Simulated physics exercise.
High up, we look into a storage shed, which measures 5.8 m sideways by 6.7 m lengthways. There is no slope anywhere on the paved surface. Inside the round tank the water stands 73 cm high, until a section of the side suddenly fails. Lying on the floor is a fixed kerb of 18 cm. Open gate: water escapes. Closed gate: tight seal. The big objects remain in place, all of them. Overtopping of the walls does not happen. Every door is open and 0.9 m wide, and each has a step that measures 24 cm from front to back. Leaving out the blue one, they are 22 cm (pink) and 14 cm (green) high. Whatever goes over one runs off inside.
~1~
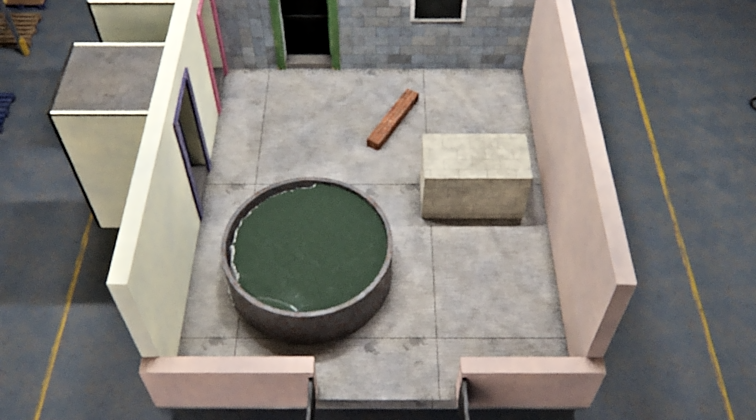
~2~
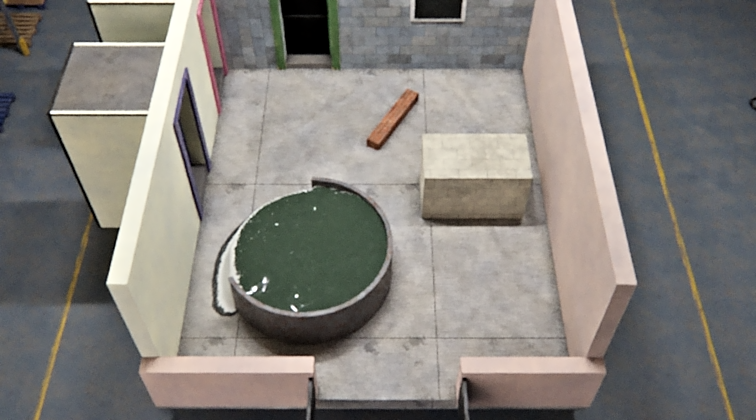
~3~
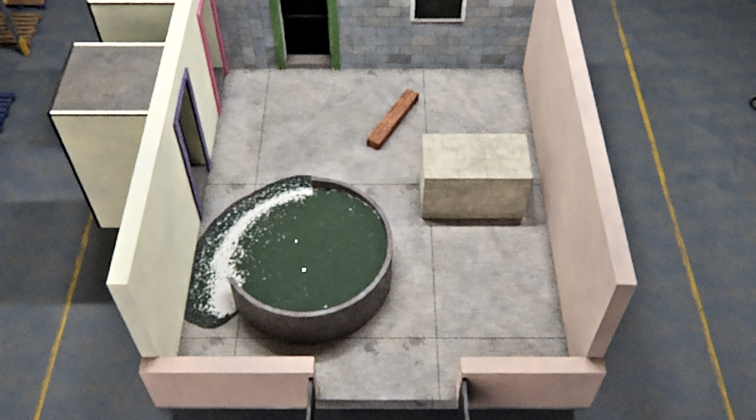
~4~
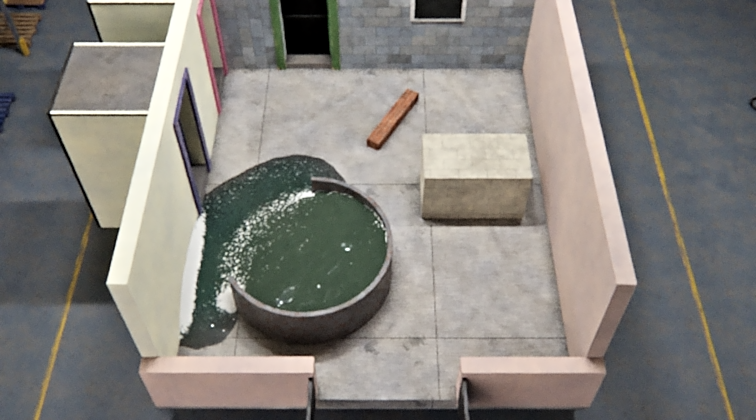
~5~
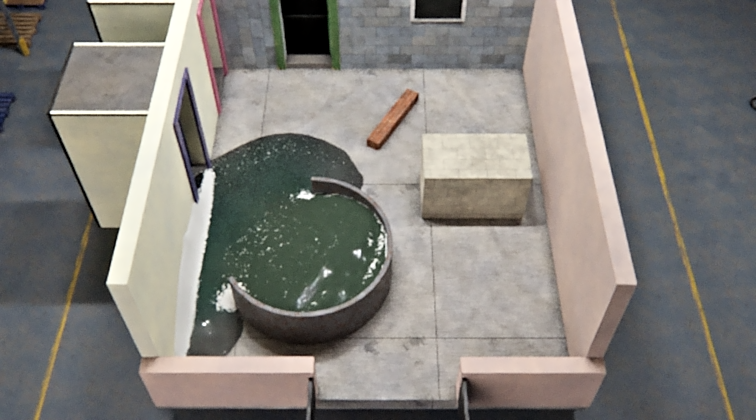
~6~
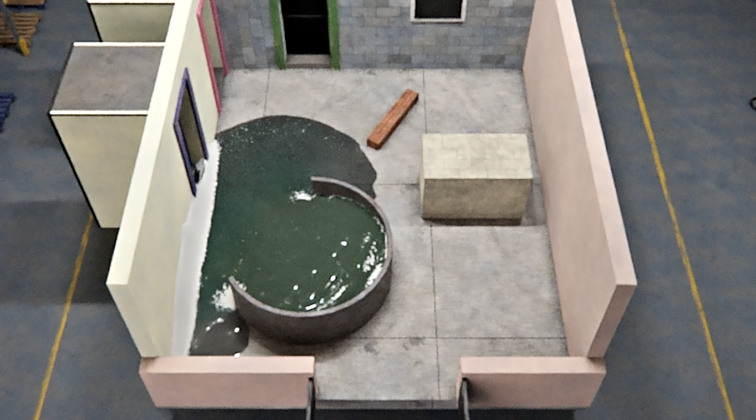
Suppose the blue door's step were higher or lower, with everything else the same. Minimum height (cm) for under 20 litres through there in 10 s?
Roughly 33 cm.
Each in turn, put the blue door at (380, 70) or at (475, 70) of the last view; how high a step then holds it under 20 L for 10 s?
Minimums: Roughly 14.0 cm and 9.0 cm.
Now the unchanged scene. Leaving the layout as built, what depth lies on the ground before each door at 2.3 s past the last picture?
In cm: Pink 29, green 29, blue 21.
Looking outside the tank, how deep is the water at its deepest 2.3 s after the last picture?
Max depth: Around 38 cm.
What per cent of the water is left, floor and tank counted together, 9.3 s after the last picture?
Water still present: Approx. 84 %.
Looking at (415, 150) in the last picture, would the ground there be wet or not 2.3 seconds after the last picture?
I'd say that place has stayed dry.
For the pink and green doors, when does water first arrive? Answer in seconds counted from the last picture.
Pink door 0.3 seconds; green door 0.5 seconds.
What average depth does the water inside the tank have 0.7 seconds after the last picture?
Around 36 cm on average.
Then, 0.7 s after the last picture water covers 35 % of the floor, deepest (50 cm) near (227, 70); 40 cm at the blue door, 18 litres in over its 23 cm step.
Then, 2.3 s after the last picture water covers 55 % of the floor, deepest (38 cm) near (224, 82); 21 cm at the blue door, 76 litres in over its 23 cm step.
Then, 9.3 s after the last picture water covers 95 % of the floor, deepest (12 cm) near (223, 89); 10 cm at the blue door, 77 litres in over its 23 cm step.
At the blue door as built, the water peaked near 51 cm, by the last picture.
With a step of 30.5 cm, 31 litres would have come in within the 10 s; with 35.5 cm, 11 litres. So under 20 litres takes about 33 cm.
